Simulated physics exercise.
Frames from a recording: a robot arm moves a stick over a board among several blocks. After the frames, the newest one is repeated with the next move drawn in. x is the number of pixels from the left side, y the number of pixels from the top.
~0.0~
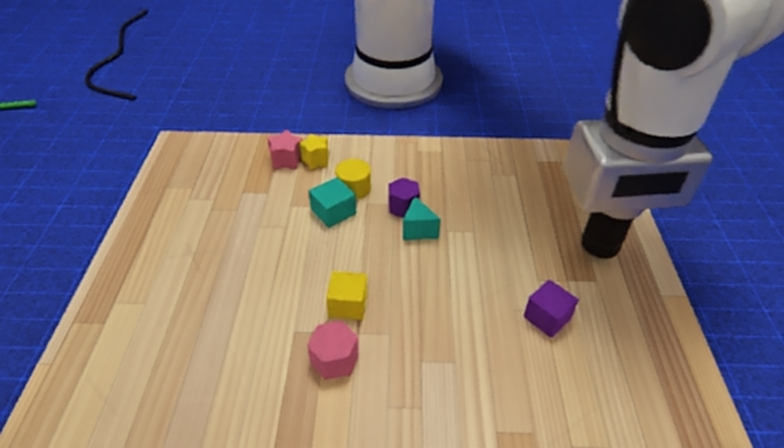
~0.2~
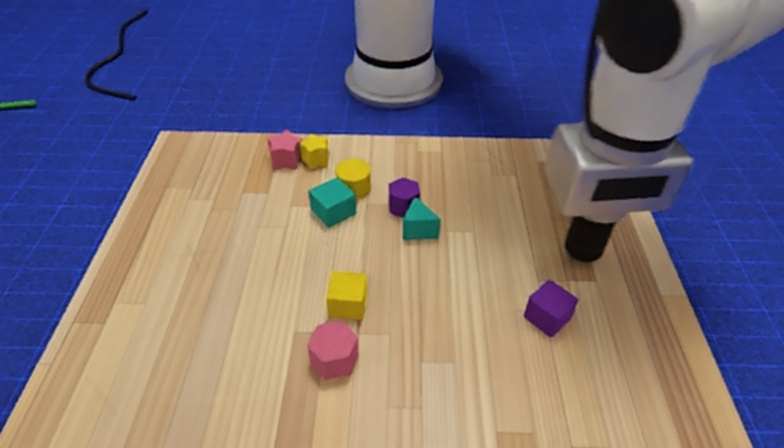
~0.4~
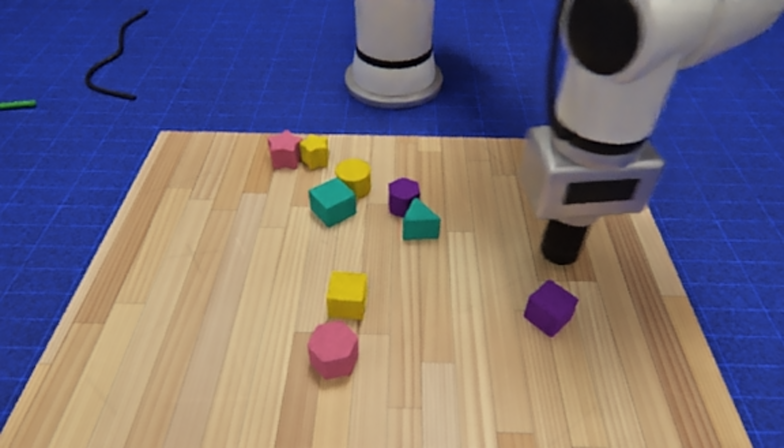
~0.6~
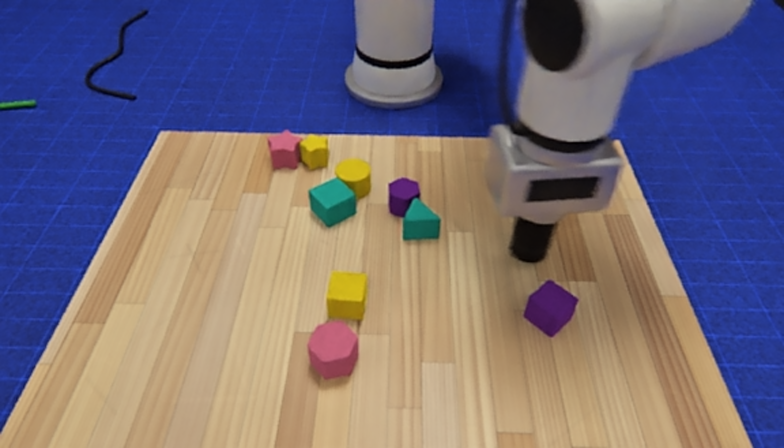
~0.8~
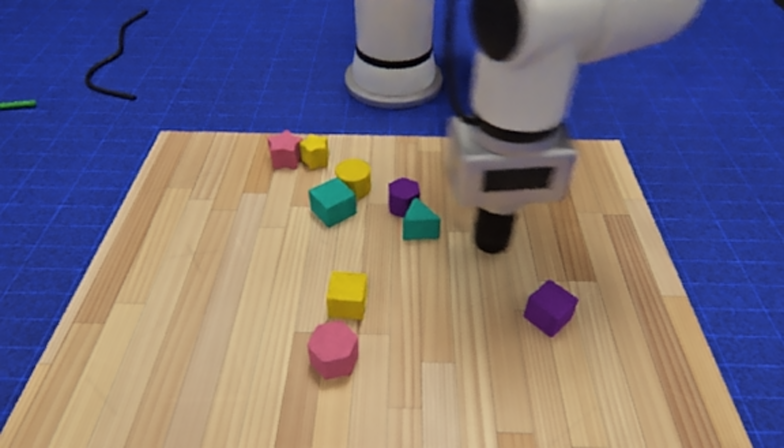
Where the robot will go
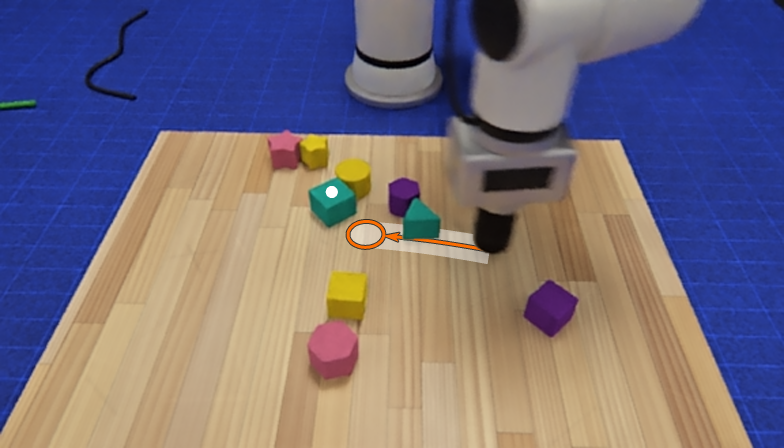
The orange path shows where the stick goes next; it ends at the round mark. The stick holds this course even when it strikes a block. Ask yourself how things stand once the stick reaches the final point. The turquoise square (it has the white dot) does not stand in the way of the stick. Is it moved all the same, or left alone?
Still in place.
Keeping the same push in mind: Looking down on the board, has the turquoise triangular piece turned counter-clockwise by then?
No, it doesn't check out.
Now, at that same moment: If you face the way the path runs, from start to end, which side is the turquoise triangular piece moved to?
Sideways, to the right.
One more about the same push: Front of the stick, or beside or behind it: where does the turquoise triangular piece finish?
No longer ahead of the stick.
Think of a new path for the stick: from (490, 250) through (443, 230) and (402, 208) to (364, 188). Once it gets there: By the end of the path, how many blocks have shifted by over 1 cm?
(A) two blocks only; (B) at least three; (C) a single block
I choose B.
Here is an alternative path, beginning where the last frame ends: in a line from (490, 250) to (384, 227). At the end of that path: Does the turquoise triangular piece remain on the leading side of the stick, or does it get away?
Once the path is finished, the turquoise triangular piece still sits ahead of the stick.
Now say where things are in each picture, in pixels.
Lower end of the stick at (600, 246), tops of blocks, turquoise square at (332, 192), turquoise triangular piece at (420, 212), in the first picture.
Stick at (583, 249), blocks as before, in the second picture.
Stick at (559, 252), blocks as before, in the third picture.
Stick at (528, 250), blocks as before, in the fourth picture.
Stick at (491, 241), turquoise square at (332, 192), turquoise triangular piece at (420, 212), in the fifth picture.
The drawn path runs from (490, 250) via (448, 243) and (407, 238), ending at (366, 234); the dot is on the turquoise square.
What follows on the original path. One third of the way, stick at (448, 234); turquoise triangular piece at (412, 210).
Two thirds of the way, stick at (407, 229); turquoise triangular piece at (385, 205), turned 85° clockwise.
At the end, stick at (366, 225); turquoise square not moved; turquoise triangular piece at (364, 195), turned 120° clockwise.
